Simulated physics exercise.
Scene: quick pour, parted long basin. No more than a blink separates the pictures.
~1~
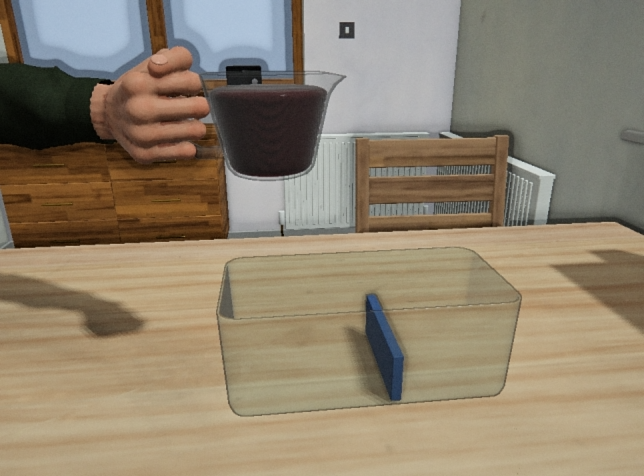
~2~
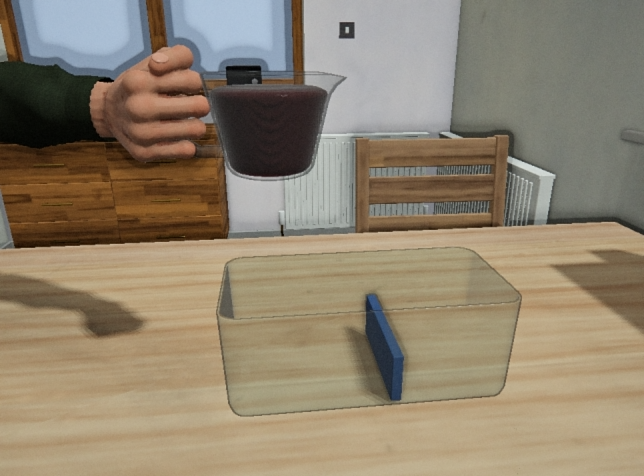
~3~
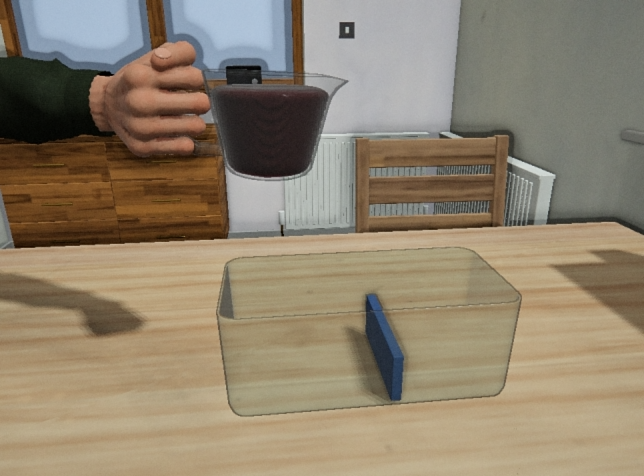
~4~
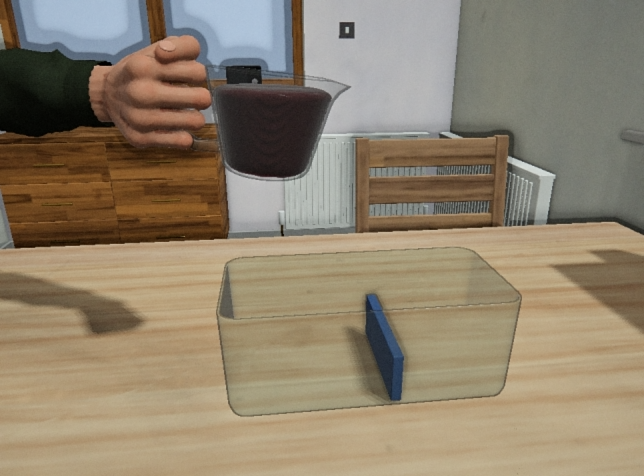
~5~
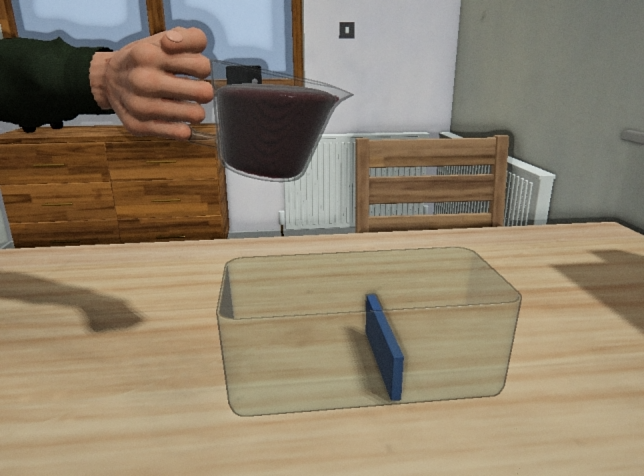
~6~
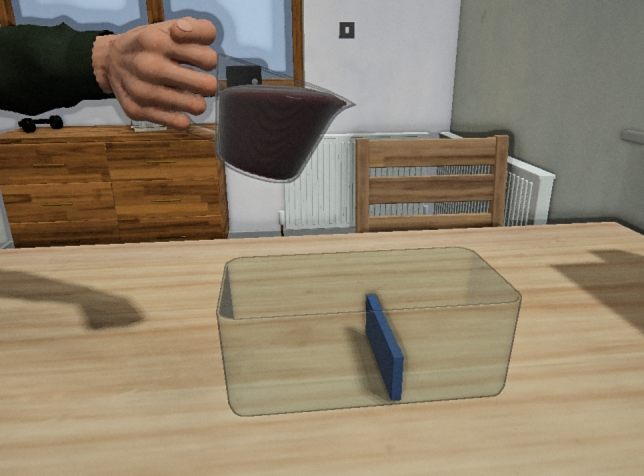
A hand gradually tilts a clear jug of dark liquid rightward above a divided clear basin.
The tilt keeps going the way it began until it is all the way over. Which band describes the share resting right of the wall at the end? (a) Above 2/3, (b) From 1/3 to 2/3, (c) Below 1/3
Option b: From 1/3 to 2/3.
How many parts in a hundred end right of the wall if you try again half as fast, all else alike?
It comes to some 75 per cent.
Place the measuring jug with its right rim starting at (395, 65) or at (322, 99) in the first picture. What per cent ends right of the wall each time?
Roughly 80 per cent, then roughly 20 per cent.
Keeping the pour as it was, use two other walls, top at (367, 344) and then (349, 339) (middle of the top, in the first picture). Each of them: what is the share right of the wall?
Note - case one near 70 %, case two near 85 %.
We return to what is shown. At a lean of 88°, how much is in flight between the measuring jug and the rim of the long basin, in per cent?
Near 40 %.
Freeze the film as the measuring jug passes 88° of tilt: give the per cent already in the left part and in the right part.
Left part close to 0 in a hundred, right part close to 20.
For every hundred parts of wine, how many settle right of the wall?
I'd put it at about 50 per cent.
A moment on, the measuring jug is tipped on its side and 42 per cent is still to pour, 0 is left of the wall and 18 right of it.
Next, the measuring jug is tipped right over and 1 per cent is still to pour, 37 is left of the wall and 53 right of it.
Then the measuring jug is tipped right over and 0 per cent is still to pour, 44 is left of the wall and 52 right of it.
Later the measuring jug is tipped right over and 0 per cent is still to pour, 45 is left of the wall and 53 right of it.
In the end 45 per cent lies left of the wall, 52 right of it and 3 outside.
